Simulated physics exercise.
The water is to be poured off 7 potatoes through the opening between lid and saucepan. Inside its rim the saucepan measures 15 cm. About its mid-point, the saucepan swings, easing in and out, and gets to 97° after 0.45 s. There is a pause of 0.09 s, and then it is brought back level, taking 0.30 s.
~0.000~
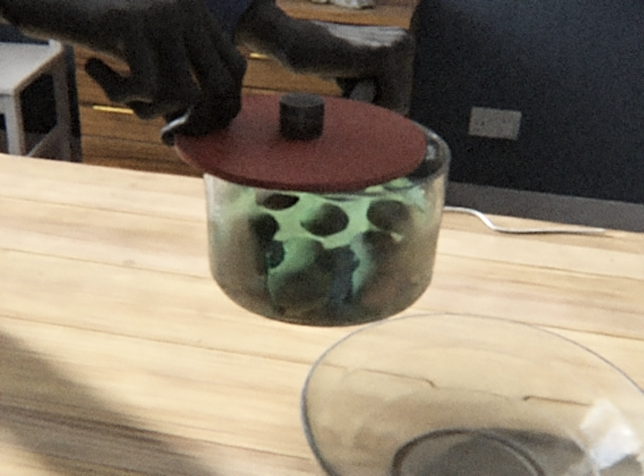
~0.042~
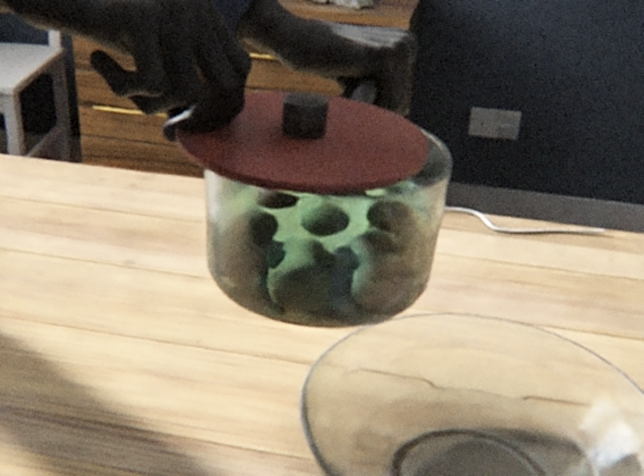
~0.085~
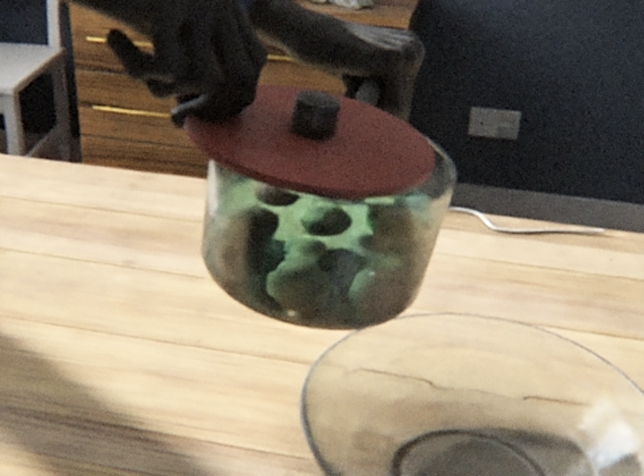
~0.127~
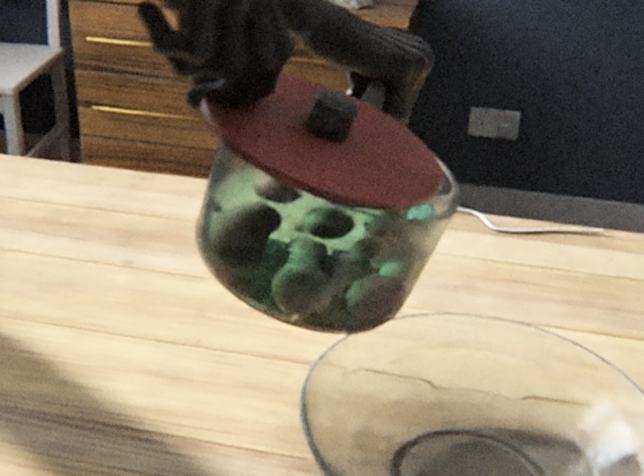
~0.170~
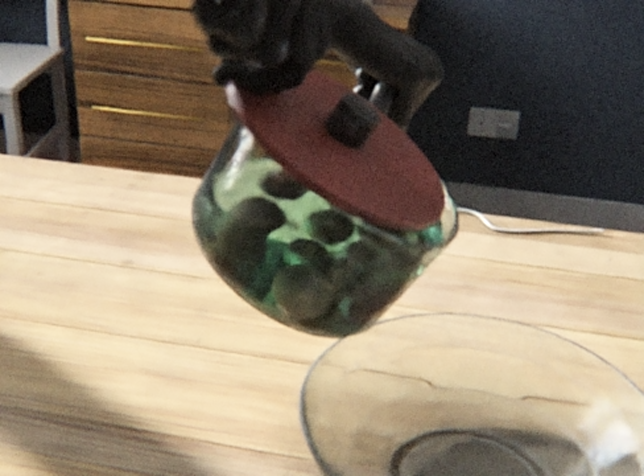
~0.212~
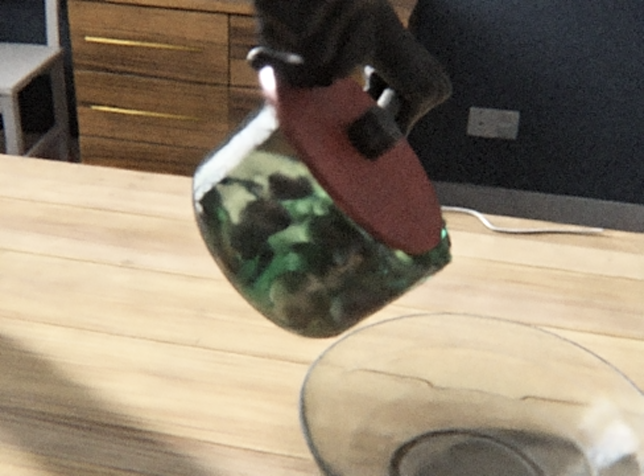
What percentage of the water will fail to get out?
About 44 per cent.
After 0.37 s the tilt is 90° and 76 per cent of the water is still in the saucepan.
After 0.49 s the tilt is 97° and 60 per cent of the water is still in the saucepan.
After 0.62 s the tilt is 82° and 48 per cent of the water is still in the saucepan.
After 0.75 s the tilt is 20° and 44 per cent of the water is still in the saucepan.
In the end 44 per cent of the water is still in the saucepan.
